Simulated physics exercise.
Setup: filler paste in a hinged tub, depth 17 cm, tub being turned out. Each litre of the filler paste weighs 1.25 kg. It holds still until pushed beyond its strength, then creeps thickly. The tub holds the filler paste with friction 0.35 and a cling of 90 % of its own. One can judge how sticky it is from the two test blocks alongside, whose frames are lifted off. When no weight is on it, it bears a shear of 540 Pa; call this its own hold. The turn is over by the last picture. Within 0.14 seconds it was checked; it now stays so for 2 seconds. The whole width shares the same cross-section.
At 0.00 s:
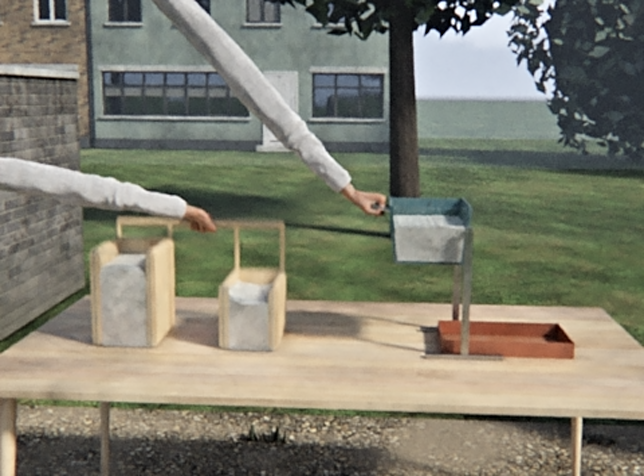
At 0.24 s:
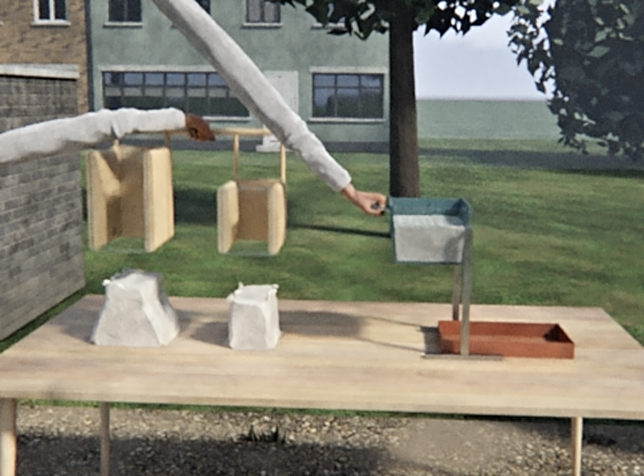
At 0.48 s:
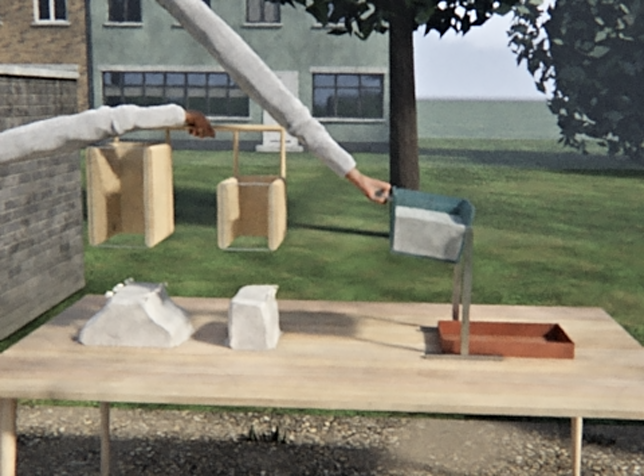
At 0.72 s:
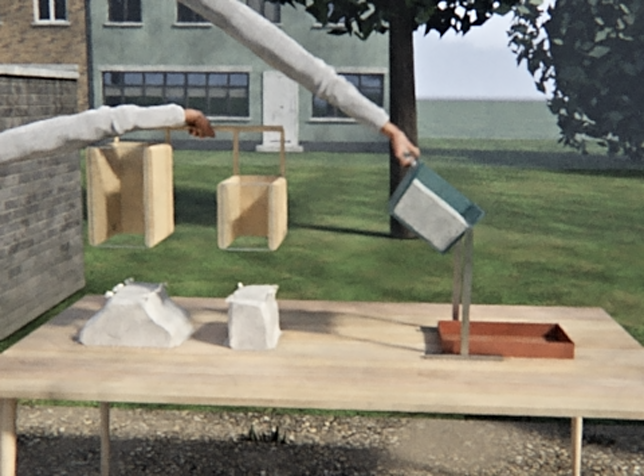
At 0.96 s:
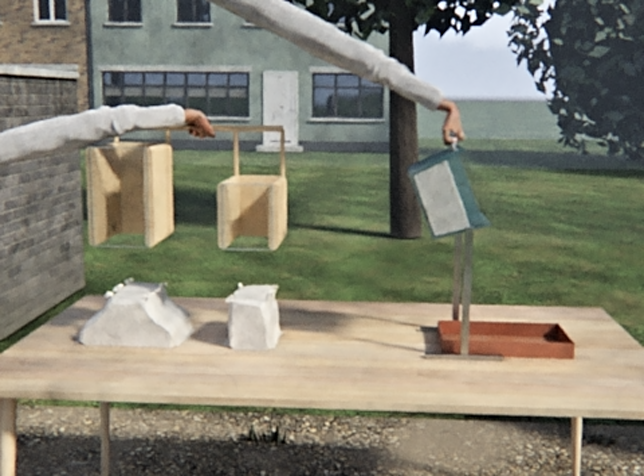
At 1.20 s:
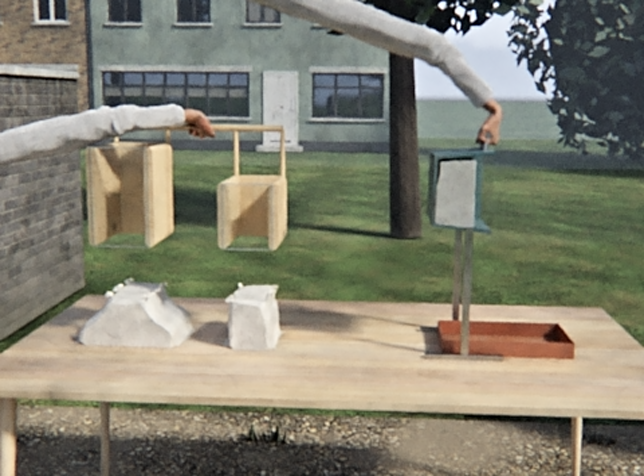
One hand lifted two wooden molds off a pair of pale blocks, and the left block slumped lower and wider; then another hand turned a blue-green tub of grey paste up onto its side.
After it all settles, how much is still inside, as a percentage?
Roughly 60 % is still inside.
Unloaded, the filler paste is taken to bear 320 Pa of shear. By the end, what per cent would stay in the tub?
It would be close to 40 percent.
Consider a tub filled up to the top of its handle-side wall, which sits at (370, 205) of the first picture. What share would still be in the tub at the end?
40 %, roughly.
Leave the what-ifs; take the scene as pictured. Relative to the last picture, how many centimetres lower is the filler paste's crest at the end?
Some 11 cm.
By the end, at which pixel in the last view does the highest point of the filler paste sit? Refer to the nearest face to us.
The highest point is near (455, 196) in the last picture.
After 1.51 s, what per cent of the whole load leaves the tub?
Share of load from then on: Approx. 30 %.
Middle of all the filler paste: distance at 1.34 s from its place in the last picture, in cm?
Roughly 3 cm.
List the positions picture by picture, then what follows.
Handle-side rim at (393, 207), tilt 0 degrees; highest point of the filler paste at (433, 226); test blocks 26 cm, 17 cm high (left to right), in the first frame.
Handle-side rim at (393, 207), tilt 0 degrees; highest point of the filler paste at (433, 226); test blocks 21 cm, 16 cm high (left to right), in the second frame.
Handle-side rim at (397, 196), tilt 8 degrees; highest point of the filler paste at (400, 216); test blocks 16 cm, 16 cm high (left to right), in the third frame.
Handle-side rim at (423, 166), tilt 38 degrees; highest point of the filler paste at (415, 184); test blocks 16 cm, 16 cm high (left to right), in the fourth frame.
Handle-side rim at (464, 151), tilt 69 degrees; highest point of the filler paste at (447, 162); test blocks 16 cm, 16 cm high (left to right), in the fifth frame.
Handle-side rim at (494, 155), tilt 90 degrees; highest point of the filler paste at (473, 160); test blocks 16 cm, 16 cm high (left to right), in the sixth frame.
By 1.34 s, the tub is at 90 degrees and holds 100 %.
By 1.51 s, the tub is at 90 degrees and holds 92 %.
By 1.68 s, the tub is at 90 degrees and holds 72 %.
By 1.85 s, the tub is at 90 degrees and holds 60 %.
By 3.20 s, at the end, the tub is at 90 degrees and holds 60 %.
